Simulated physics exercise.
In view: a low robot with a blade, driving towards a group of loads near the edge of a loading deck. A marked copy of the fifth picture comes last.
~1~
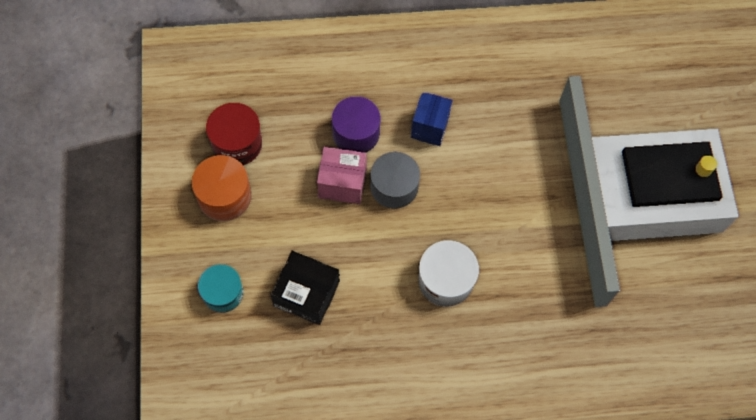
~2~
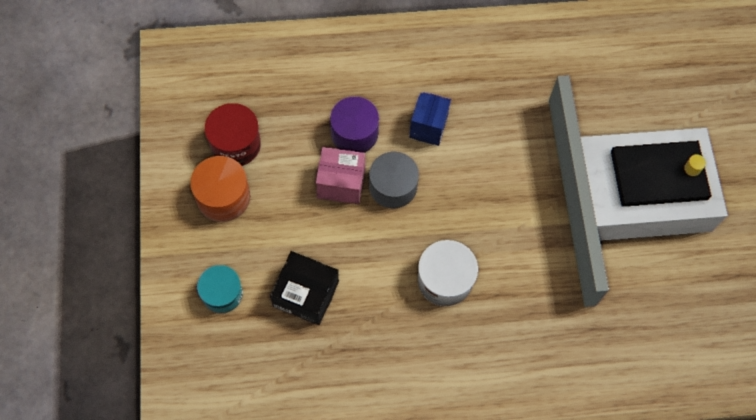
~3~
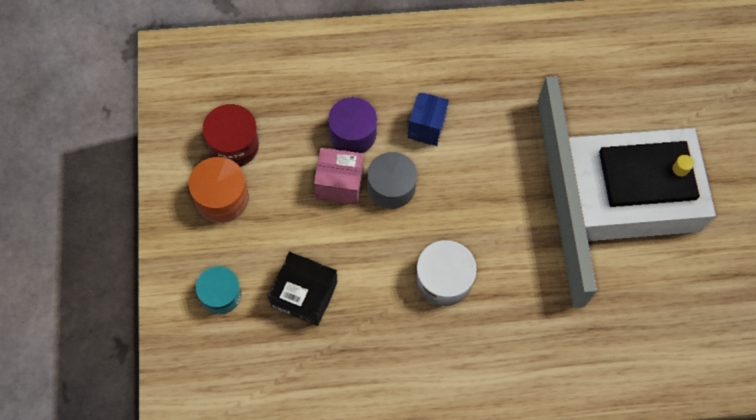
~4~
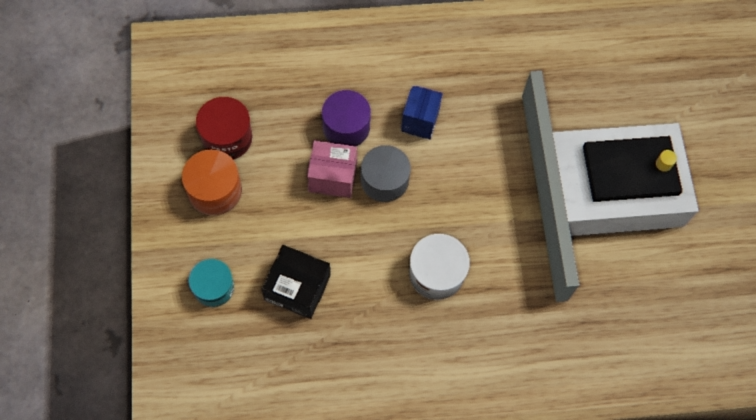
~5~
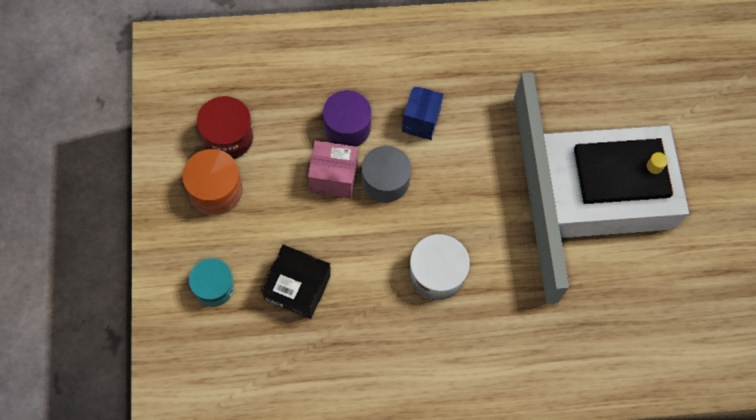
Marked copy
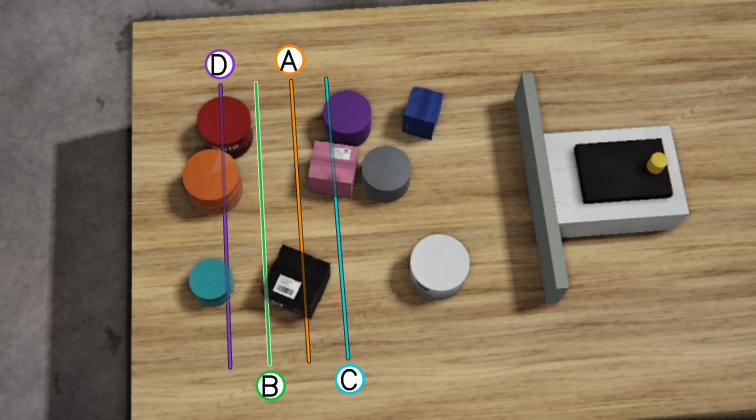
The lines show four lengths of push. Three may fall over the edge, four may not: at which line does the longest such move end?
As far as mark D.
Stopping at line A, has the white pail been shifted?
By then, yes.
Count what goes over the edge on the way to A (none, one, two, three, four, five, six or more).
The count is none.
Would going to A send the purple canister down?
By then, no.
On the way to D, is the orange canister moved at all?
Yes.
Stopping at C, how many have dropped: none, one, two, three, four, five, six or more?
By then, none.
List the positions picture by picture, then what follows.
The first frame shows robot (665, 174); white pail (447, 274); orange canister (222, 189).
The second frame shows robot (654, 173); grey canister (394, 180).
The third frame shows robot (642, 173); turquoise pail (219, 291).
The fourth frame shows robot (625, 168); purple canister (347, 119).
The fifth frame shows robot (616, 171); blue parcel (422, 113); white pail (438, 268); orange canister (213, 182).
On the marked copy, A at (300, 213); B at (262, 216); C at (337, 211); D at (225, 219).
Taking D. A third of the way, robot (503, 179); blue parcel (396, 117); white pail (401, 271).
Two thirds of the way, robot (390, 187); turquoise pail (183, 292); orange canister (188, 185).
When it is over, robot (300, 193); red pail over the edge; orange canister over the edge; three fallen.
As for the rest, A is within the limit but short; B is within the limit but short; C is within the limit but short.
